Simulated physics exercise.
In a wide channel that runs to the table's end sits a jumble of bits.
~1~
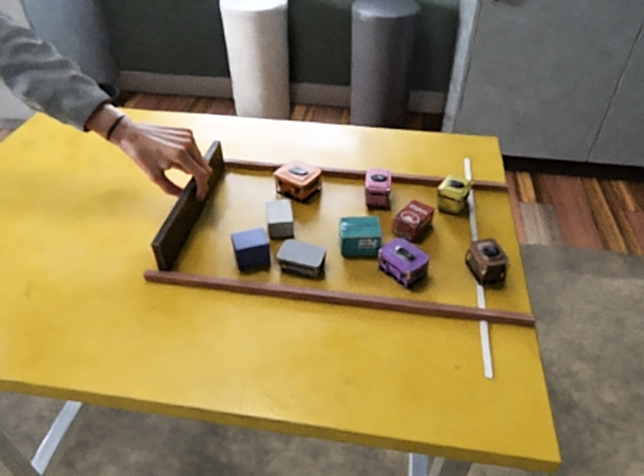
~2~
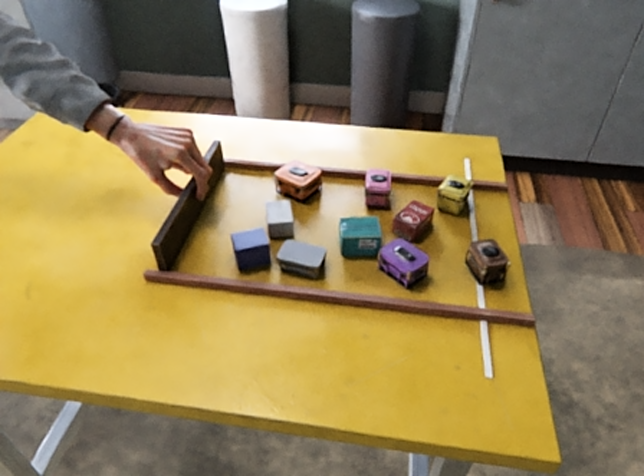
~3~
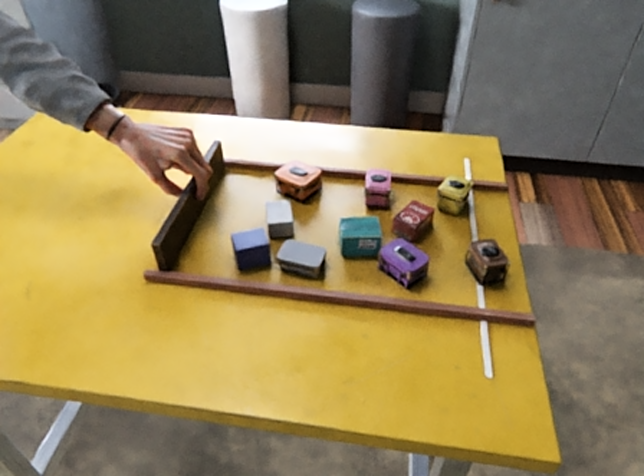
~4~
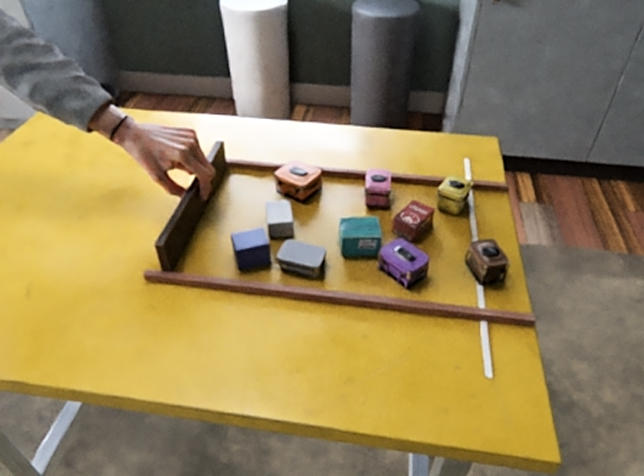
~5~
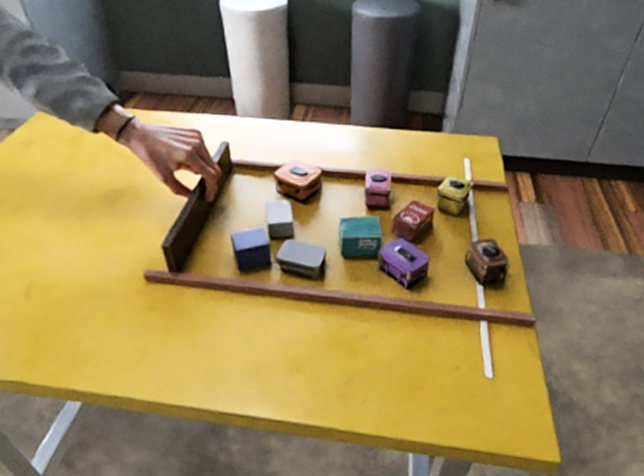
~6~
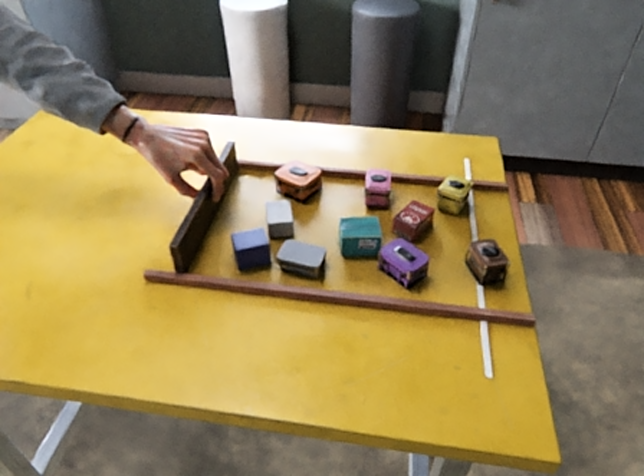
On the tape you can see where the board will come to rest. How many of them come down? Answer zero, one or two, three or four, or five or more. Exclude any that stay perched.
Five or more.
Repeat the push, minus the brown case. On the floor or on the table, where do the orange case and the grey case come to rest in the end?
Well, the orange case is still there while the grey case goes off the edge.
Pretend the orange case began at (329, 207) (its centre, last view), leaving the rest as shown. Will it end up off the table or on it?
The orange case holds on.
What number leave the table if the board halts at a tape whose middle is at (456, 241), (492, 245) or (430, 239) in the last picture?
Down on the floor: 3, 7 and 1.
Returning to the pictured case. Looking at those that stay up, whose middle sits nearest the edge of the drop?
The one you want is the red box.
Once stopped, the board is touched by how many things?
It's 3 of them.
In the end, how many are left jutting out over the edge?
As for overhanging, the count is 1.
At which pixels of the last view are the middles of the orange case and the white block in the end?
In the last picture the orange case sits around (492, 194) and the white block around (491, 242).
Soon after, none off yet; brown case at rest near (487, 261); yellow case at rest near (454, 195); red box at rest near (413, 220).
At rest, the number that fall off is five or more; fallen, grey case, turquoise box, pink case, purple case, yellow case and brown case.
